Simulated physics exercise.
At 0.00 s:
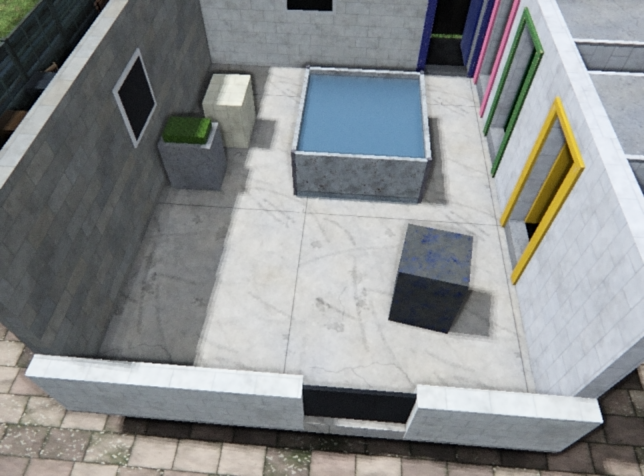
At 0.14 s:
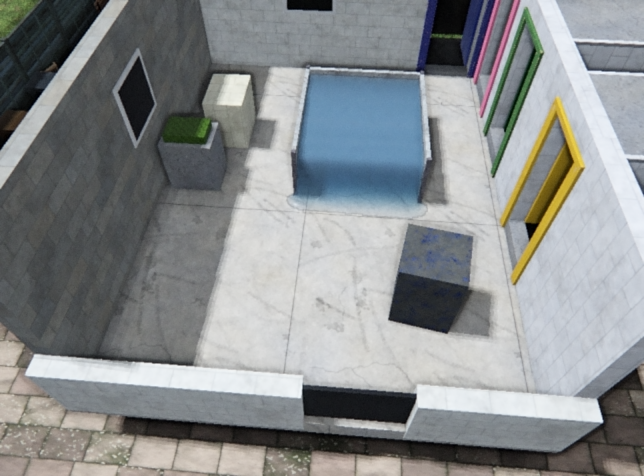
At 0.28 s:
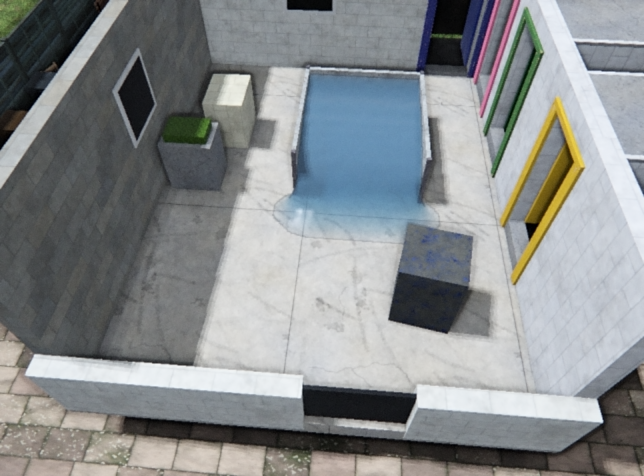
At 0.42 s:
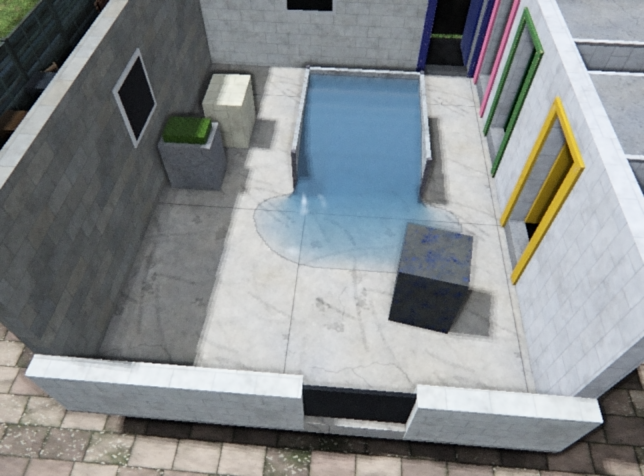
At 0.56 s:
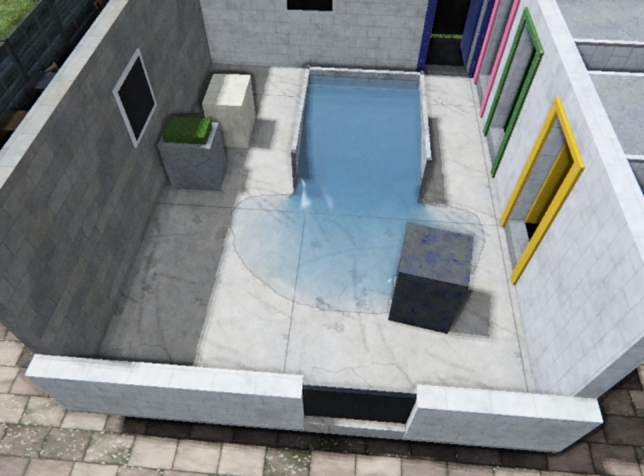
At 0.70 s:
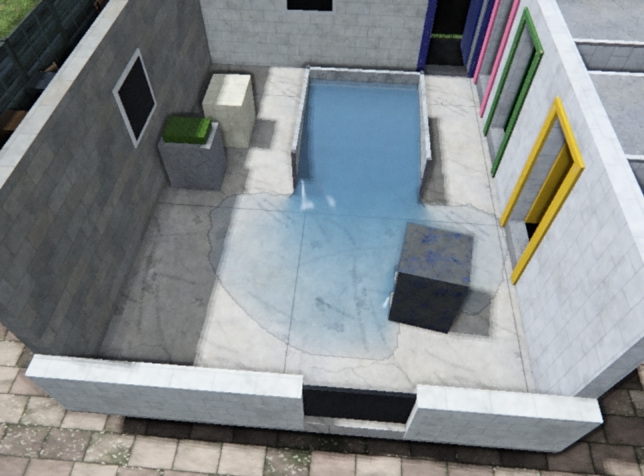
At first, still blue water fills a raised tank at the back of a walled yard with blocks and brightly edged openings. Then the tank's near side gives way and water pours onto the pale floor, spreading toward the front in a widening, thinning sheet that wraps around the dark block.
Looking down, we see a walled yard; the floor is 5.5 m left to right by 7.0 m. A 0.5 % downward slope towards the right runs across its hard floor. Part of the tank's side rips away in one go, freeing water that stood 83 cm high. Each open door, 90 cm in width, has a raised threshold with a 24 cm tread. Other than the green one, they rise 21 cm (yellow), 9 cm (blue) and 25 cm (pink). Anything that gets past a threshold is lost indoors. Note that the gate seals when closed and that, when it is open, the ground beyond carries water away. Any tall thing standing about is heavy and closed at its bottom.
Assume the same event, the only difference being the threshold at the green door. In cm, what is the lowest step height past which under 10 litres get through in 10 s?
Close to 5 cm is just enough.
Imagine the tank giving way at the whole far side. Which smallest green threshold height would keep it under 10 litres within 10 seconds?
That way, roughly 7.5 cm.
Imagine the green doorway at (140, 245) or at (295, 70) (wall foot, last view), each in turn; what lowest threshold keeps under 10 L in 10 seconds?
About 13.5 and 12.5 cm.
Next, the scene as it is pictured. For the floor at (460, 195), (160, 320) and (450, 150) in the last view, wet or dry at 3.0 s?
Status: Submerged / submerged / submerged.
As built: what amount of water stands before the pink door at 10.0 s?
About 14.0 centimetres.
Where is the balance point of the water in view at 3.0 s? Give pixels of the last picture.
Centre of the water: Approx. (332, 276) px.
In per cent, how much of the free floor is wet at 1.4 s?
45 %.
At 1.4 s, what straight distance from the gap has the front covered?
I make it some 4.2 m.
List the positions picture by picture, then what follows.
Still water, 83 cm deep, in the tank at (363, 114); the green door at (507, 107) is dry, in the first picture.
The front is at (300, 206), 0.3 m from the gap at (358, 182); 0.5 m2 of floor is wet, 83 cm left at the back, in the second picture.
The gap is at (358, 185), the front 0.8 m out at (308, 233); the back of the tank holds 83 cm, in the third picture.
The gap is at (358, 187), the front 1.4 m out at (313, 263); the back of the tank holds 80 cm, in the fourth picture.
Water pours out at (358, 188) and has run 2.0 m, to (317, 302); about 10 cm deep outside, 72 cm at the back, in the fifth picture.
Water pours out at (358, 188) and has run 2.7 m, to (308, 346); about 8 cm deep outside, 70 cm at the back; the green door at (507, 107), 2.6 m from the gap, is still 1.6 m from the nearest water, in the sixth picture.
After 1.4 s water covers 45 % of the floor, deepest (50 cm) near (337, 404); it has not reached the green door.
After 3.0 s water covers 60 % of the floor, deepest (48 cm) near (88, 384); 3 cm at the green door, 0 litres in over its 23 cm threshold.
After 10.0 s water covers 100 % of the floor, deepest (18 cm) near (340, 74); 6 cm at the green door, 0 litres in over its 23 cm threshold.
At the green door as built, the water arrived by 2.8 s and peaked near 9 cm at 8.0 s.
Run again over the same 10 s with other heights there, 16 litres in over 4 cm, 6 litres over 5.5 cm. The limit of 10 litres is kept from about 5 cm up.
